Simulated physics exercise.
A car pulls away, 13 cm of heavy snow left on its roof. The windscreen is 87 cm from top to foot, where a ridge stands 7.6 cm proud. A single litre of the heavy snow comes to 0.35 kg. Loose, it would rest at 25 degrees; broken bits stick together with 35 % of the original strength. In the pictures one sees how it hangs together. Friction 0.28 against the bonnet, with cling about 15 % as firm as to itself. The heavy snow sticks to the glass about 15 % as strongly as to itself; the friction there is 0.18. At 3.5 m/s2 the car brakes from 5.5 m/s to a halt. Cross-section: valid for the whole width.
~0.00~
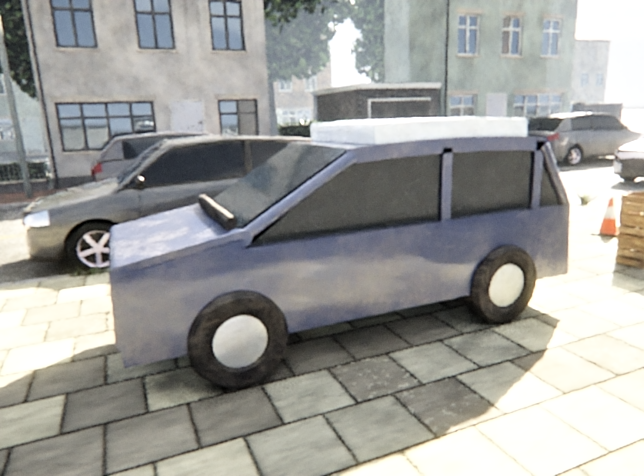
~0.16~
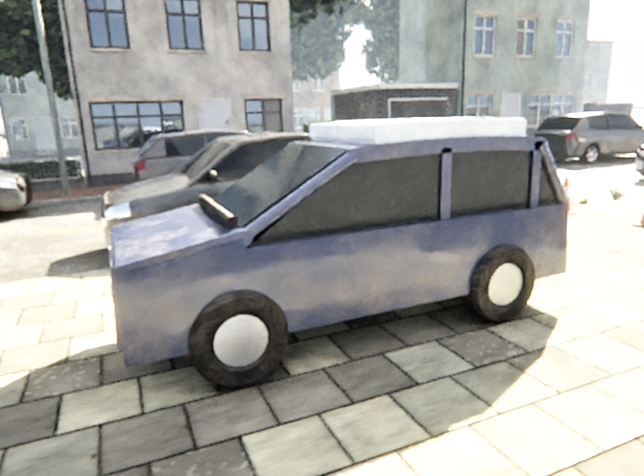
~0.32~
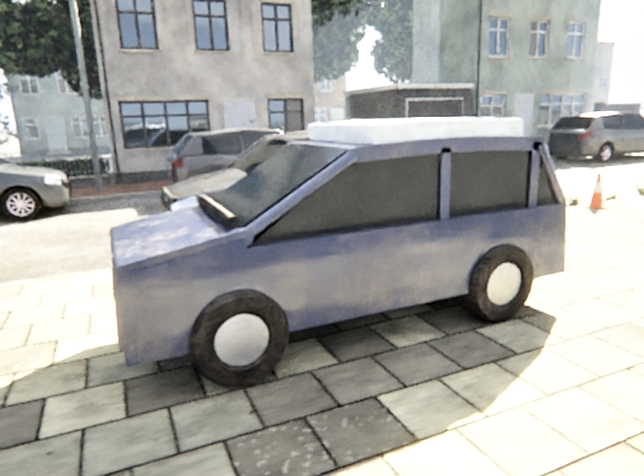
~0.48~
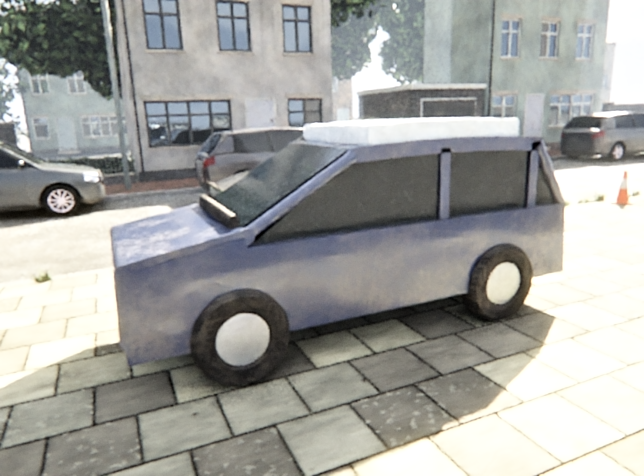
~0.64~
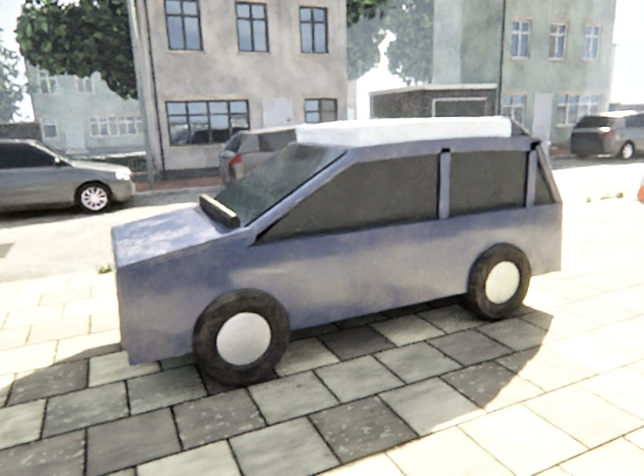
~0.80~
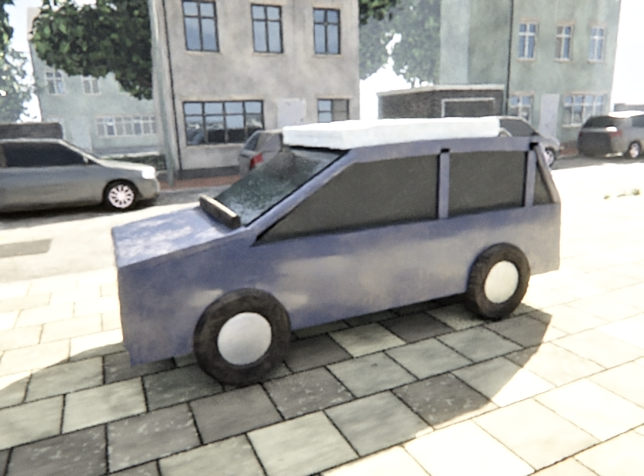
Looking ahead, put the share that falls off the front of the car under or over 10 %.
Expected: Upwards of 10 in a hundred.
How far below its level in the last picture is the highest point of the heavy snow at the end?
Some 45 cm.
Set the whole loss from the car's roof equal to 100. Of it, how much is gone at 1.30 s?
My estimate: Some 50 per cent.
By 1.30 s, 47 % of the snow is on the roof, 47 % on the glass, 6 % on the bonnet and none has gone off the nose.
By 1.89 s, none of the snow is on the roof, 17 % on the glass, 72 % on the bonnet and 12 % has gone off the nose.
By 2.48 s, none of the snow is on the roof, 13 % on the glass, 15 % on the bonnet and 72 % has gone off the nose.
By 3.07 s, none of the snow is on the roof, 13 % on the glass, 6 % on the bonnet and 81 % has gone off the nose.
By 3.17 s, at the end, none of the snow is on the roof, 13 % on the glass, 6 % on the bonnet and 81 % has gone off the nose.
